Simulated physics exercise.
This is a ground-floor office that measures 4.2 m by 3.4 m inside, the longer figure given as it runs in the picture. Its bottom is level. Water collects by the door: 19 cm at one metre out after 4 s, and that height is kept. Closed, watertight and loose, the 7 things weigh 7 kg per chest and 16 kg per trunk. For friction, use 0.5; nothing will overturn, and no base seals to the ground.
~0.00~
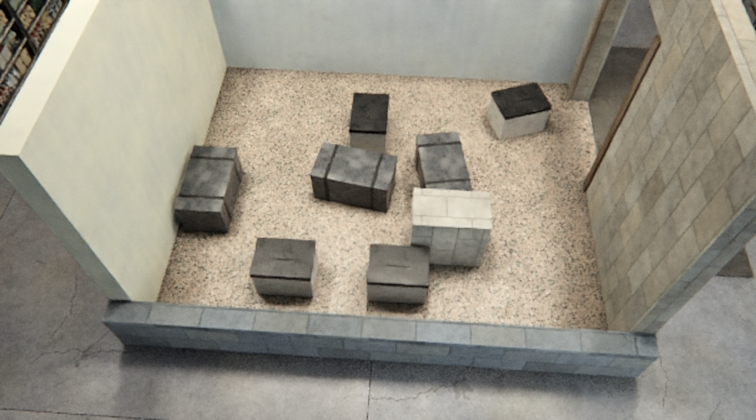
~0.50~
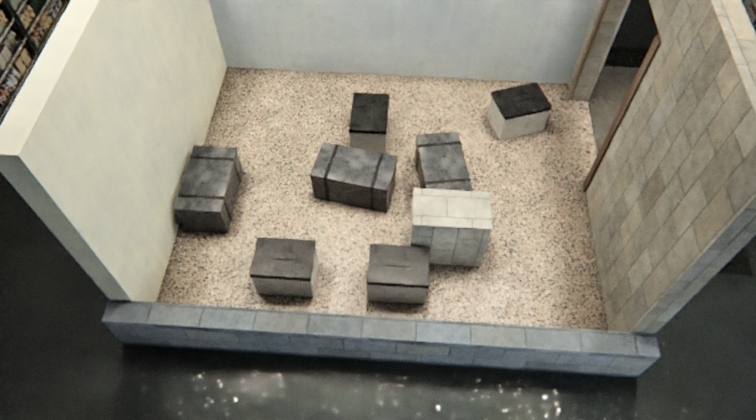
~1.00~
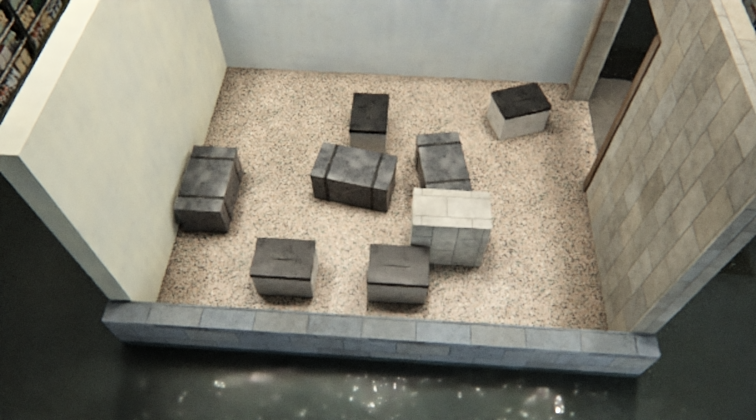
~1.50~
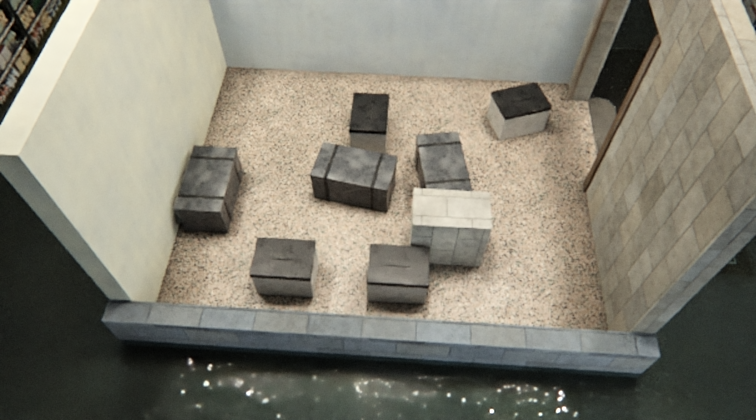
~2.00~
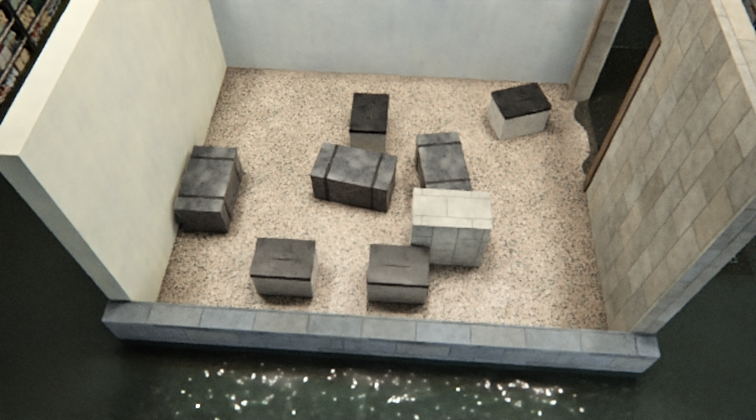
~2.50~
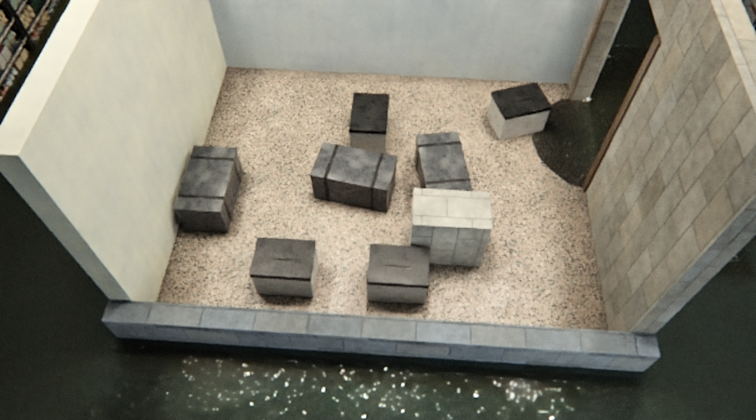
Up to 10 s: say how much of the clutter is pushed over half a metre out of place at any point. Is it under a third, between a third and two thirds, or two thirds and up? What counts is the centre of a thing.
It's going to be most of them, two thirds or beyond.
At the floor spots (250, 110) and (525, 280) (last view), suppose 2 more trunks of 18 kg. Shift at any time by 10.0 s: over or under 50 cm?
Order as asked - beyond the cutoff and inside the cutoff.
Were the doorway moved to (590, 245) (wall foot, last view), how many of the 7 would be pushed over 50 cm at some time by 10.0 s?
Then it comes to 6 of them.
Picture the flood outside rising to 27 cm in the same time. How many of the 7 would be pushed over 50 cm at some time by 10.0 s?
You'd get 7 in that case.
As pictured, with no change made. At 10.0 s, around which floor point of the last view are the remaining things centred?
That lands at roughly (278, 240).
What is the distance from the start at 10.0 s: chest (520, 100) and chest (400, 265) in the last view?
Respectively 300 and 10 cm.
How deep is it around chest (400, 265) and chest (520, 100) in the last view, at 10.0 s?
Around 4 cm and 13 cm.
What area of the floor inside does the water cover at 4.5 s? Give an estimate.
Some 4.5 m2.
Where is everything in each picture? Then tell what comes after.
The first picture shows a chest at (370, 111) rests on the ground; a trunk at (207, 177), on the bottom; 0.0 m2 under water; 0 of 7 have shifted.
The second picture shows a chest at (370, 111) rests on the ground; a trunk at (207, 177) rests on the ground; water covers 0.0 m2; 0 of 7 have shifted.
The third picture shows a chest at (370, 111), on the bottom; a trunk at (207, 177) rests on the ground; 0.0 m2 under water; 0 of 7 have shifted.
The fourth picture shows a chest at (370, 111) rests on the ground; a trunk at (207, 177), on the bottom; 0.0 m2 under water; 0 of 7 have shifted.
The fifth picture shows a chest at (370, 111), on the bottom; a trunk at (207, 177), on the bottom; water covers 0.0 m2; 0 of 7 have shifted.
The sixth picture shows a chest at (370, 111) rests on the ground; a trunk at (207, 177) rests on the ground; water covers 0.4 m2; 0 of 7 have shifted.
After 3.5 s 0 of 7 are over 50 cm from their spots; 0 afloat.
After 4.5 s 1 of 7 are over 50 cm from their spots; 0 afloat.
After 7.0 s 4 of 7 are over 50 cm from their spots; 3 afloat.
After 10.0 s 6 of 7 are over 50 cm from their spots, and 6 have been at some point; 6 afloat.
